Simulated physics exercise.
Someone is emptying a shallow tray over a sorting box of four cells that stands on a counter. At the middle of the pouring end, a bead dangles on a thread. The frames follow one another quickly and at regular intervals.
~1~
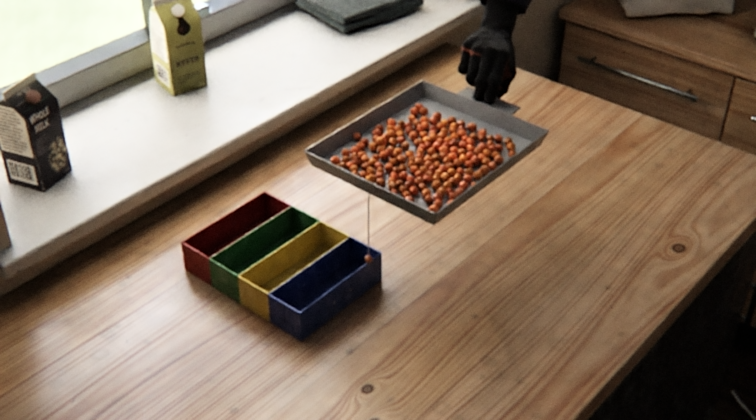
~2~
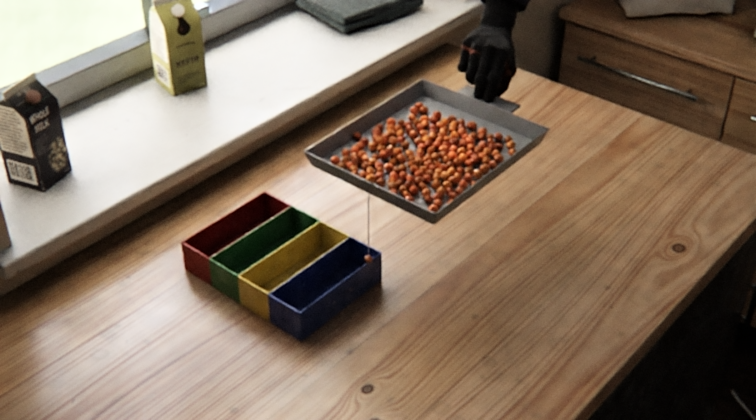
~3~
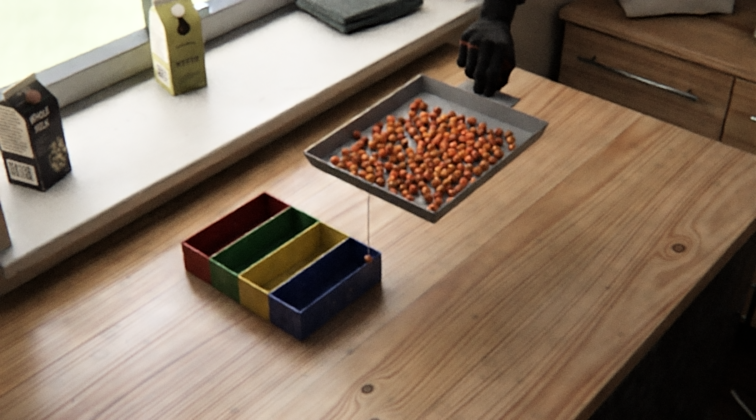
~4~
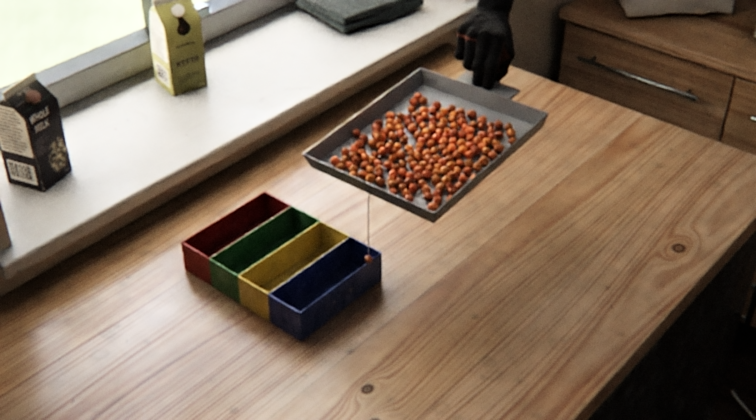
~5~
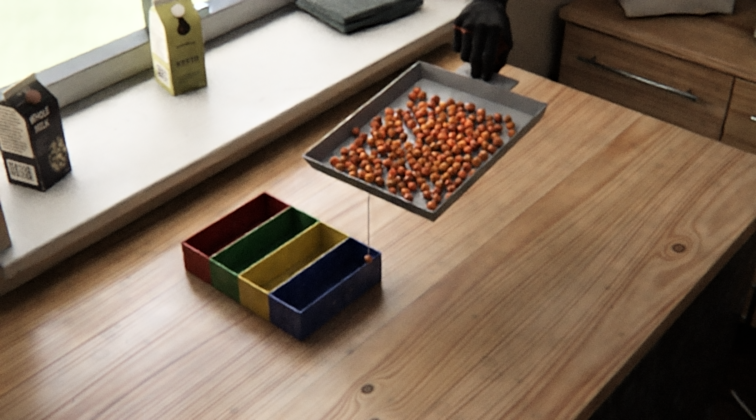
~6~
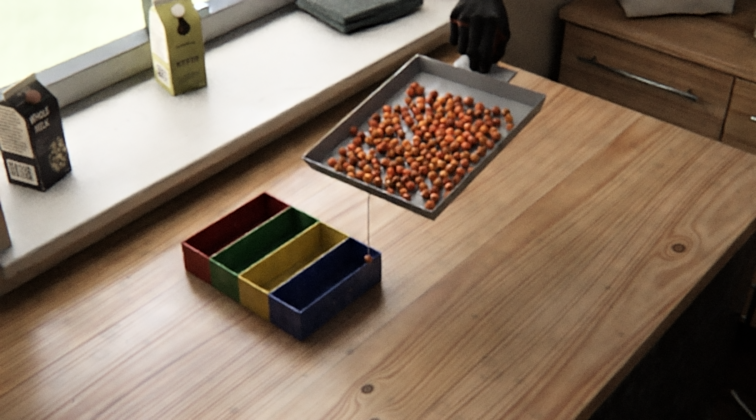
A black-gloved hand holds a shallow grey tray scattered with small orange-brown pieces above a wooden counter, seen from above at an angle. Below it to the left sits a box with red, green, yellow and blue cells, near a bead on a thread, with two cartons and a folded cloth along the windowsill. The hand shifts slightly left, gently tilting the tray toward its left corner, while the camera stays still.
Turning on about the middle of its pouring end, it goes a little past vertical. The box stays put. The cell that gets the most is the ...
... Yellow one.
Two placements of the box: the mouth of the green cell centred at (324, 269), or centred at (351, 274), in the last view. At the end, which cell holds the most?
The first try: The cell in red. The second: Red.
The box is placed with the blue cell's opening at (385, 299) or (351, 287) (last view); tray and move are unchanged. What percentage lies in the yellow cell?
You'd get near 20 per cent and afterwards near 30 per cent.
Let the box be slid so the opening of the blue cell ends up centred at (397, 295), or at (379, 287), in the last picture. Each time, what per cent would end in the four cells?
Roughly 90 per cent, and 100 per cent.
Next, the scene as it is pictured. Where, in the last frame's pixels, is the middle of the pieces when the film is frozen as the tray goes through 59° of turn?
(374, 143).
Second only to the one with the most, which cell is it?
The answer here is that blue cell.
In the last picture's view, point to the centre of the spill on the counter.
Centre: Roughly (348, 341).
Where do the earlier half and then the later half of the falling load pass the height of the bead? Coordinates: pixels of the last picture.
First roughly (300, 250), then roughly (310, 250).
Just after the last frame, tray tipped steeply; every one on the tray.
A moment on, tray tipped right over; about a tenth on the tray; roughly a third in the yellow cell; roughly a quarter in the blue cell; about a tenth in the green cell; just a few in the red cell; roughly a quarter falling or outside the box.
Further on, tray tipped past a quarter turn; roughly half in the yellow cell; roughly a quarter in the blue cell; about a tenth in the green cell; just a few in the red cell; about a tenth falling or outside the box.
When it is over, tray tipped past a quarter turn; roughly half in the yellow cell; roughly a quarter in the blue cell; about a tenth in the green cell; just a few in the red cell; about a tenth outside the box.
